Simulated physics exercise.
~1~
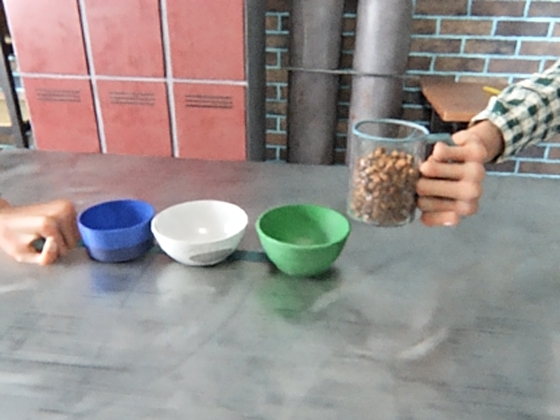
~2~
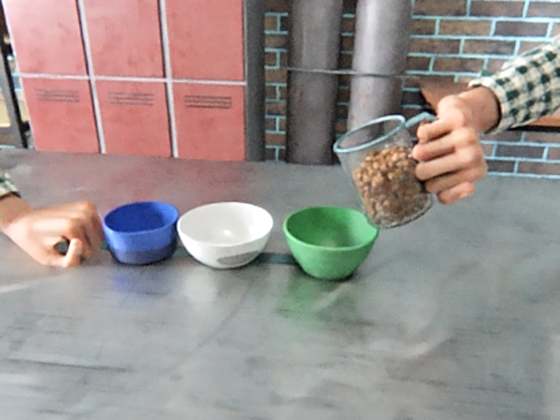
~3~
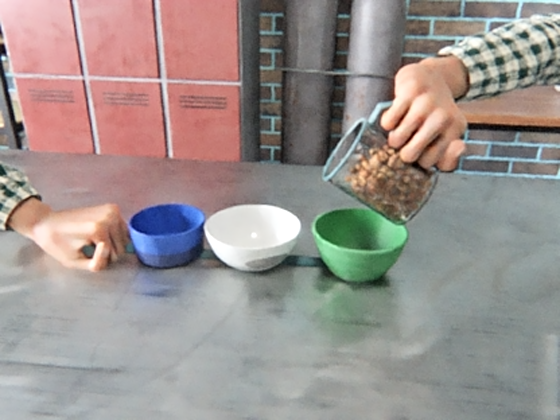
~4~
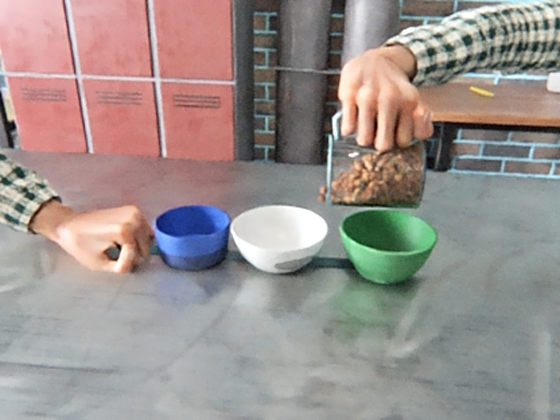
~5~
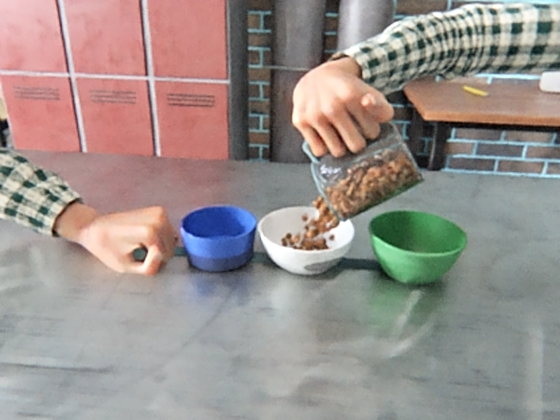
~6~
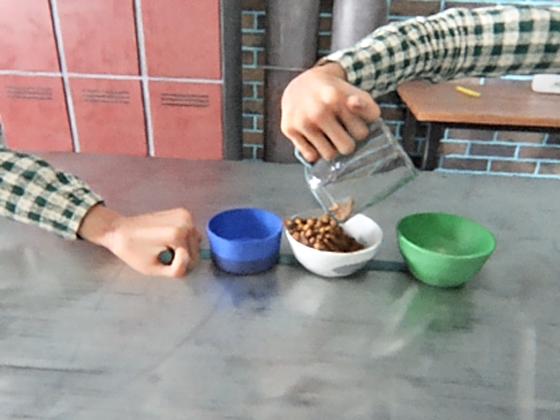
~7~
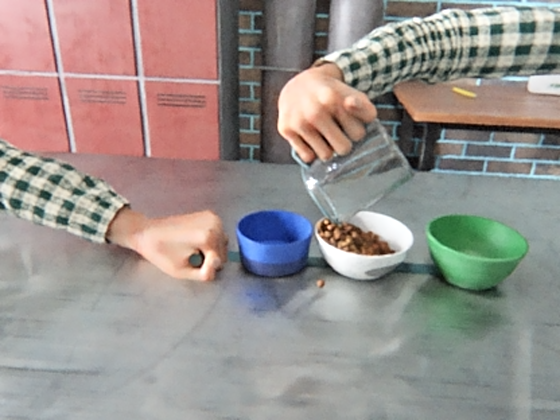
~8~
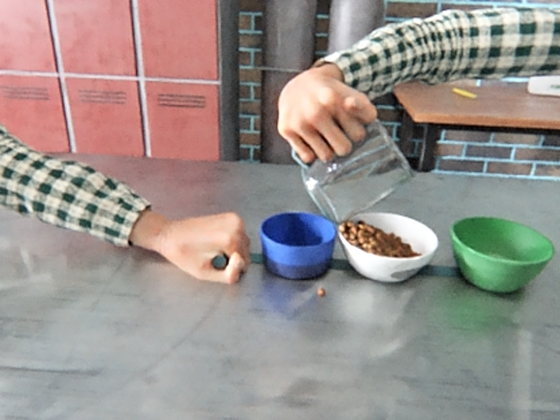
At first, one hand holds a clear cup full of small brown balls at the right, while another hand rests beside a blue bowl, a white bowl and a green bowl lined up on a grey table. The row slides steadily to the right as the cup tips toward it. The green bowl passes beneath the cup before anything falls. Once the cup tilts past its side, the balls pour into the white bowl, heaping up as the row keeps moving. Finally the cup hangs empty, the white bowl is full, the other bowls look empty, and a single ball appears on the table in front.
